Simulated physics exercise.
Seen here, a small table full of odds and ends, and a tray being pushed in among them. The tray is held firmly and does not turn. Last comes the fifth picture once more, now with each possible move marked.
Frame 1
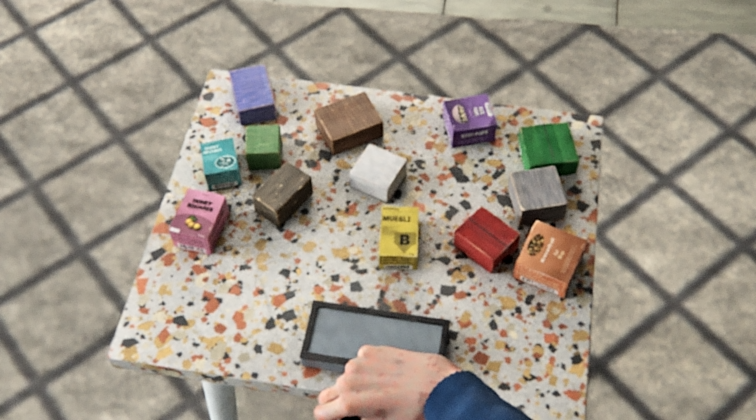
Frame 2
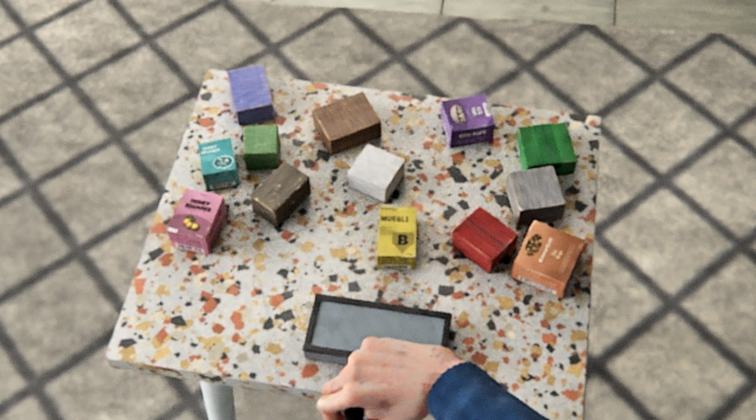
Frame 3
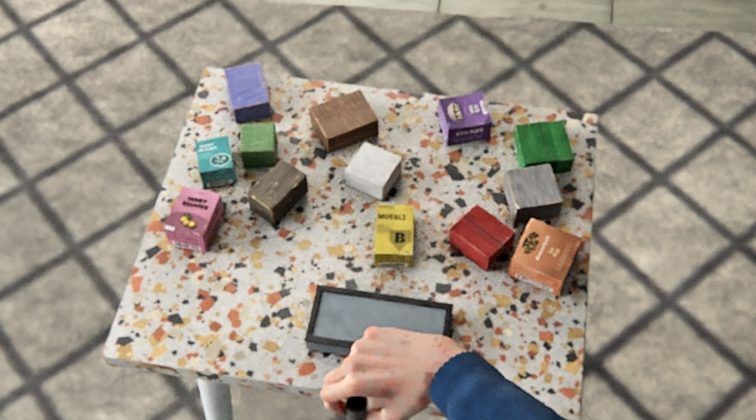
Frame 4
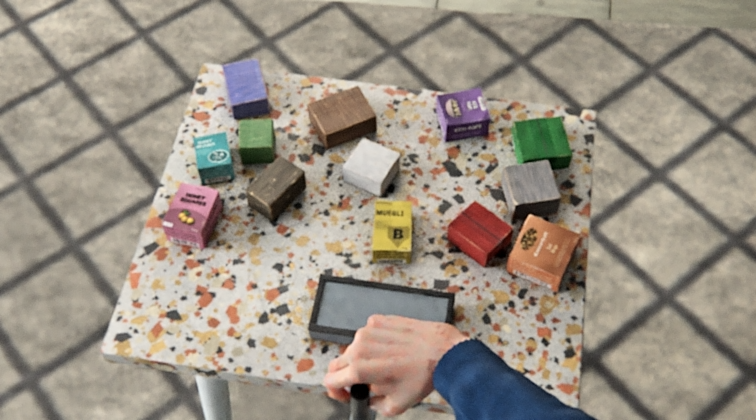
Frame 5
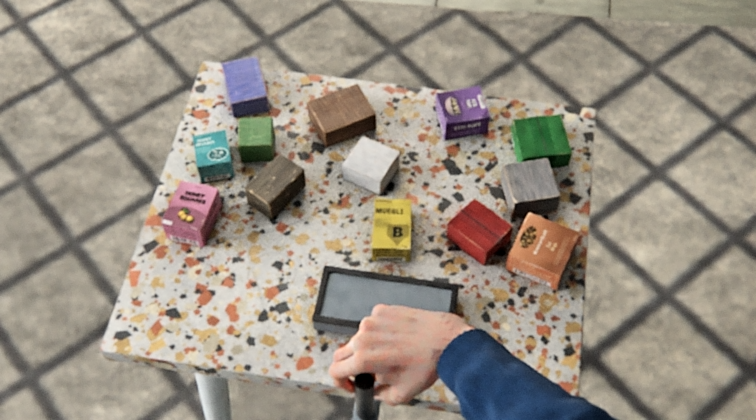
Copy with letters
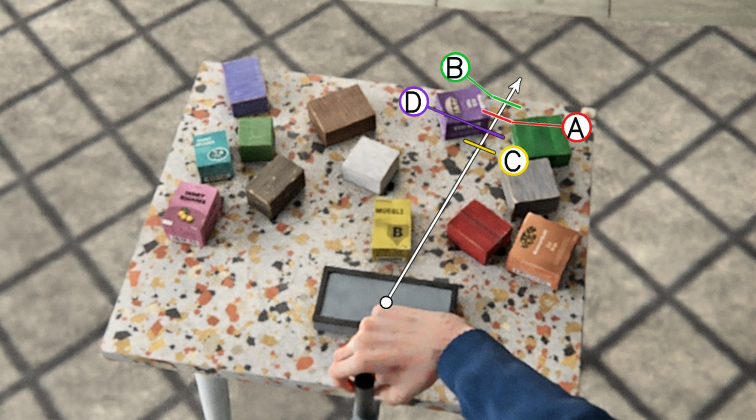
A hand slowly pushes a dark tray a short way forward among colourful blocks and packets.
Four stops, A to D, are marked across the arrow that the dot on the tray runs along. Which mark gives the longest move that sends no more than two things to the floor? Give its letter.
The farthest such stop is D.
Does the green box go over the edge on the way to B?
By then, yes.
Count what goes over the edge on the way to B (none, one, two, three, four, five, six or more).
In all, four.
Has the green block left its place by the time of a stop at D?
No.
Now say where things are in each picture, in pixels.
The first frame shows white block (379, 174); green block (264, 147); pink packet (200, 221).
The second frame shows tray (378, 332); orange packet (548, 259).
The third frame shows tray (380, 323); purple packet (465, 119).
The fourth frame shows tray (382, 311); black block (276, 188).
The fifth frame shows tray (386, 303); blue block (245, 87); red box (479, 231); brown block (342, 115).
On the marked copy, A at (498, 116); B at (506, 102); C at (479, 146); D at (489, 132); the arrow from (386, 302) to (520, 79); the white dot at (386, 302).
Taking D. A third of the way, tray (426, 241); grey block (542, 175); green box (541, 136).
Two thirds of the way, tray (462, 181); grey block (591, 155); purple packet (471, 95).
When it is over, tray (488, 137); purple packet over the edge; grey block over the edge; two fallen.
As for the rest, A drops four; B drops four; C is within the limit but short.
